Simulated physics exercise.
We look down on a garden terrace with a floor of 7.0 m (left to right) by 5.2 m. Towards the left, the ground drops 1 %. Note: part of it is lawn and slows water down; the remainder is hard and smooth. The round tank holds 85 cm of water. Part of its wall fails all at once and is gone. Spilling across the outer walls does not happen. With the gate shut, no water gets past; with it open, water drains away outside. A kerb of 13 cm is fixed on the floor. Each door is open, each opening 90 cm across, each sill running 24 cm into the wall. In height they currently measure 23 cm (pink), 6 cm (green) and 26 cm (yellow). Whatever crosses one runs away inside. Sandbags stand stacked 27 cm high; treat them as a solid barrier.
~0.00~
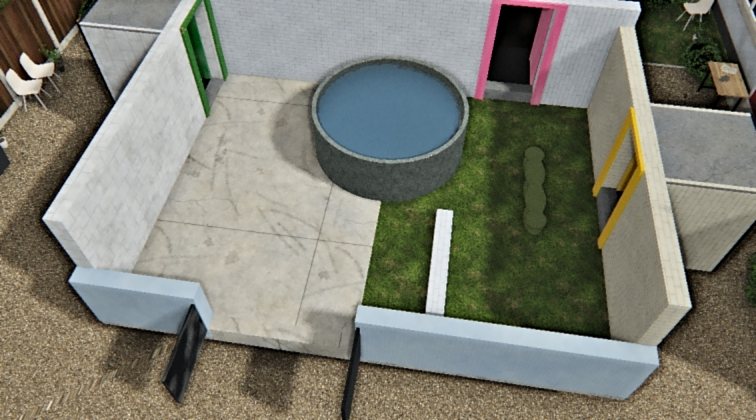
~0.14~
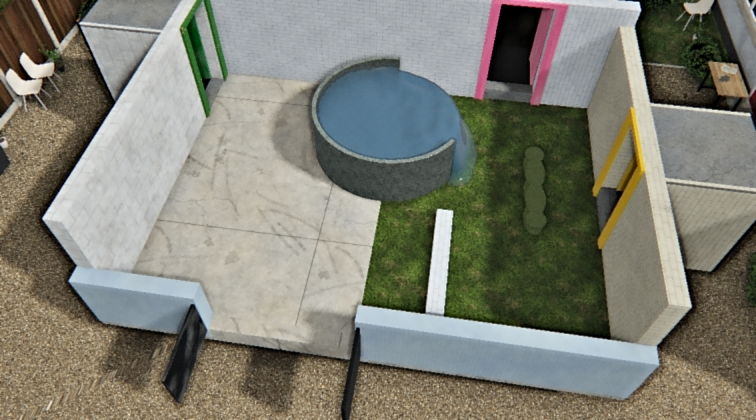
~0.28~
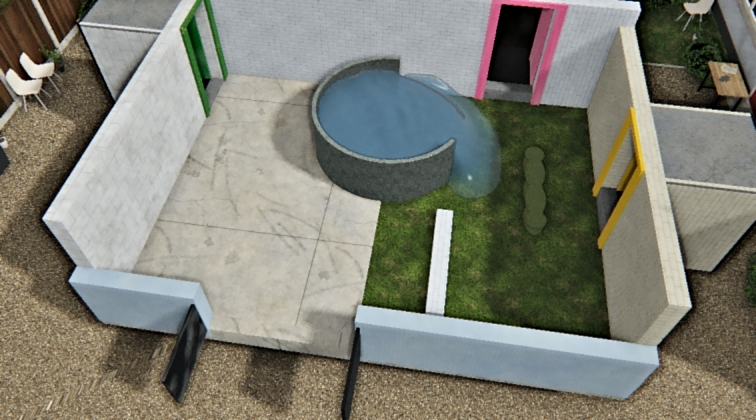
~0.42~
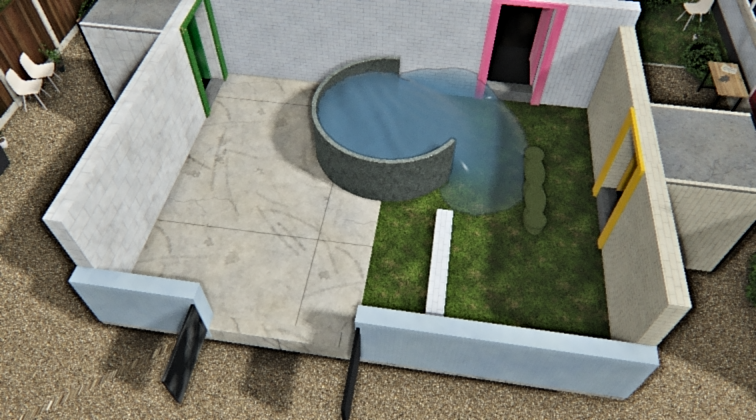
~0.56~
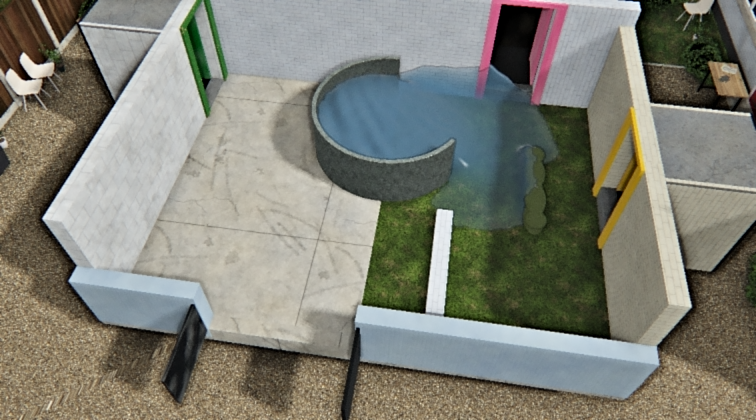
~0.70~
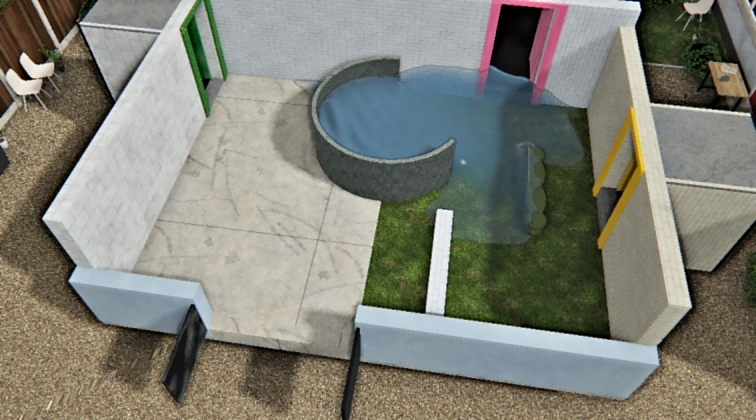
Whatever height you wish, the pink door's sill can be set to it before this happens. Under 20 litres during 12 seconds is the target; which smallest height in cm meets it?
It is met at about 34 cm and above.
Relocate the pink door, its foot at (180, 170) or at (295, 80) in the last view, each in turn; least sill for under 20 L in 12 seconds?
In turn: Roughly 9.5 cm, roughly 6.5 cm.
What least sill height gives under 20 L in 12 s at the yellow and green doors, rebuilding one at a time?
You'd want about 16 centimetres at yellow and about 9.5 centimetres at green.
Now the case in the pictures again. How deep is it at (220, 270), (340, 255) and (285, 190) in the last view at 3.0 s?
Approx. 0 / 0 / 0 cm.
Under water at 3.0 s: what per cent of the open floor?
I'd say near 55 percent.
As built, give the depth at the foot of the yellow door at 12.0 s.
It comes to about 10.5 centimetres deep.
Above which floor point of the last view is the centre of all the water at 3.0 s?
Centre of the water: Approx. (473, 171) px.
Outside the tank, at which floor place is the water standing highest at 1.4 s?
(580, 113).
After 1.4 s water covers 35 % of the floor, deepest (72 cm) near (580, 113); 34 cm at the pink door, 22 litres in over its 23 cm sill.
After 3.0 s water covers 55 % of the floor, deepest (48 cm) near (603, 367); 35 cm at the pink door, 95 litres in over its 23 cm sill.
After 12.0 s water covers 95 % of the floor, deepest (16 cm) near (548, 360); 11 cm at the pink door, 121 litres in over its 23 cm sill.
At the pink door as built, the water arrived by 0.6 s and peaked near 70 cm at 0.7 s.
With a sill of 30.5 cm, 38 litres would have come in within the 12 s; with 41.5 cm, 4 litres. So under 20 litres takes about 34 cm.
